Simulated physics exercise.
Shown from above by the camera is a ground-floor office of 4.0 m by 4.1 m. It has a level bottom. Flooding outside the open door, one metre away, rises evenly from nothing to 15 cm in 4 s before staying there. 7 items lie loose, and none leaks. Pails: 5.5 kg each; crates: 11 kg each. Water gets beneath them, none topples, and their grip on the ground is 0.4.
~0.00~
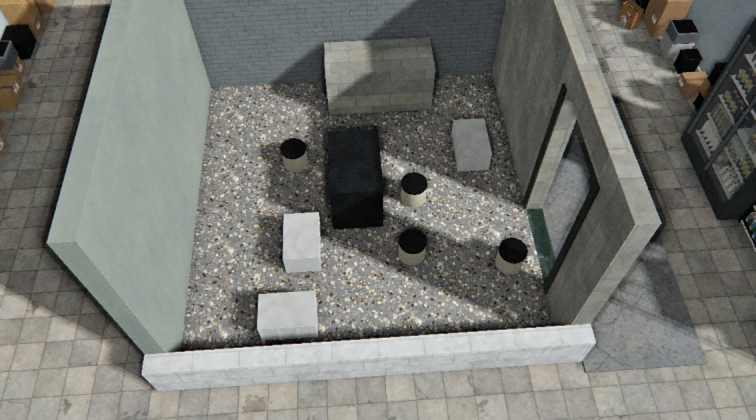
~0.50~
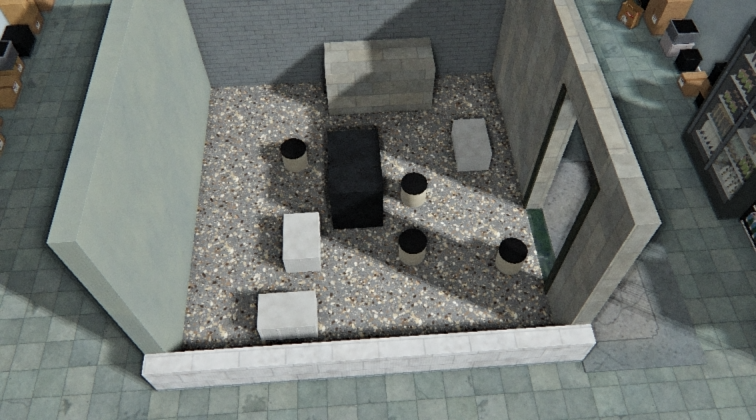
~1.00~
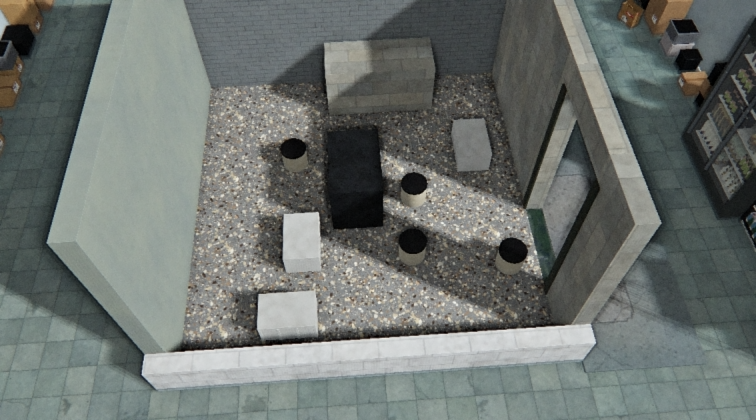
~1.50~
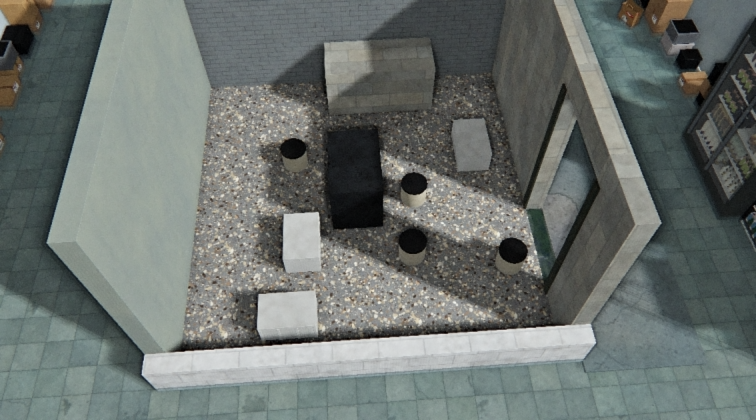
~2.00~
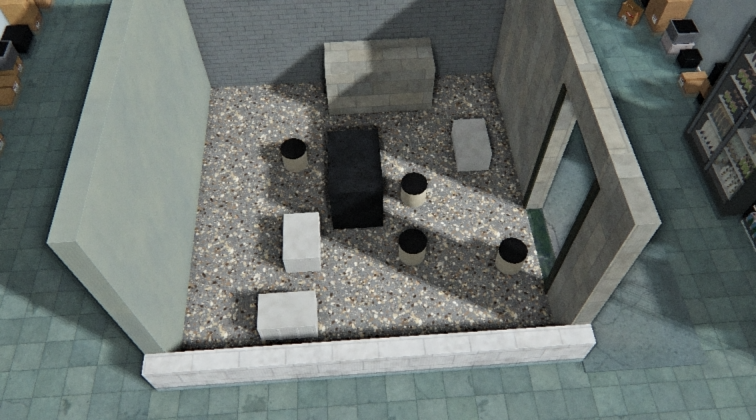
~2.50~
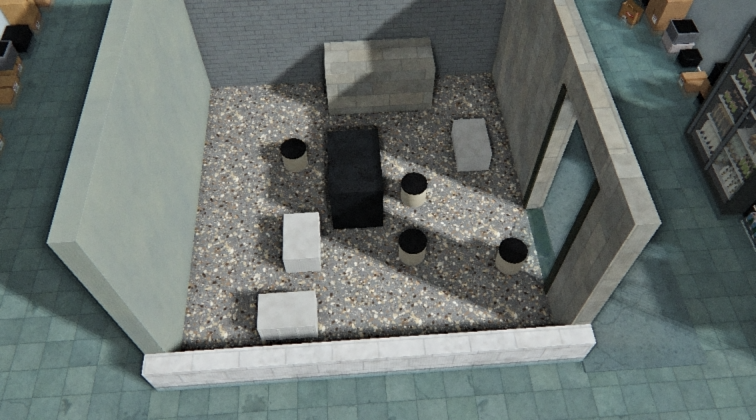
A roofless room with a pebbled floor, pale blocks and dark-topped round stools is seen from above, with bare paving outside. Greenish water covers the paving around the walls and deepens in colour, then just edges in at the open doorway on the right, while nothing inside moves.
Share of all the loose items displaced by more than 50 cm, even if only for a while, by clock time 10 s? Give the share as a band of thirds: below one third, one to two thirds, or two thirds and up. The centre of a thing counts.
The share is two thirds and up.
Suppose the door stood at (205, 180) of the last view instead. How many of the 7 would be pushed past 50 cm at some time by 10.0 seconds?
In that case the number is 2.
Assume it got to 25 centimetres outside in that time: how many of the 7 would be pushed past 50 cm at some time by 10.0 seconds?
Result: 5.
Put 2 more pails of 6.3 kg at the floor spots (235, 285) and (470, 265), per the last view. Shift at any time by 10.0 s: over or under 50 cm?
So the first ends up within that distance while the second ends up beyond that distance.
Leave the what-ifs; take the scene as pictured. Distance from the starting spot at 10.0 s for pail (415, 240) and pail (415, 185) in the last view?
The first is 200 cm from its start, the second 100 cm.
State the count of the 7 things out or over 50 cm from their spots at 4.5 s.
I get 1.
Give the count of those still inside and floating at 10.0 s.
At that moment it comes to 3.
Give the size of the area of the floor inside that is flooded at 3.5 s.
Close to 1.5 m2, I'd say.
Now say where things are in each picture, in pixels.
In the first frame, a pail at (293, 148) rests on the ground; a pail at (414, 183) rests on the ground; 0.0 m2 under water; 0 of 7 have shifted.
In the second frame, a pail at (293, 148) rests on the ground; a pail at (414, 183), on the bottom; water covers 0.0 m2; 0 of 7 have shifted.
In the third frame, a pail at (293, 148) rests on the ground; a pail at (414, 183) rests on the ground; water covers 0.0 m2; 0 of 7 have shifted.
In the fourth frame, a pail at (293, 148), on the bottom; a pail at (414, 183) rests on the ground; 0.0 m2 under water; 0 of 7 have shifted.
In the fifth frame, a pail at (293, 148), on the bottom; a pail at (414, 183), on the bottom; water covers 0.0 m2; 0 of 7 have shifted.
In the sixth frame, a pail at (293, 148) rests on the ground; a pail at (414, 183) rests on the ground; 0.2 m2 under water; 0 of 7 have shifted.
After 3.5 s 0 of 7 are over 50 cm from their spots; 0 afloat.
After 4.5 s 1 of 7 are over 50 cm from their spots; 0 afloat.
After 7.0 s 3 of 7 are over 50 cm from their spots; 0 afloat.
After 10.0 s 5 of 7 are over 50 cm from their spots, and 5 have been at some point; 3 afloat.
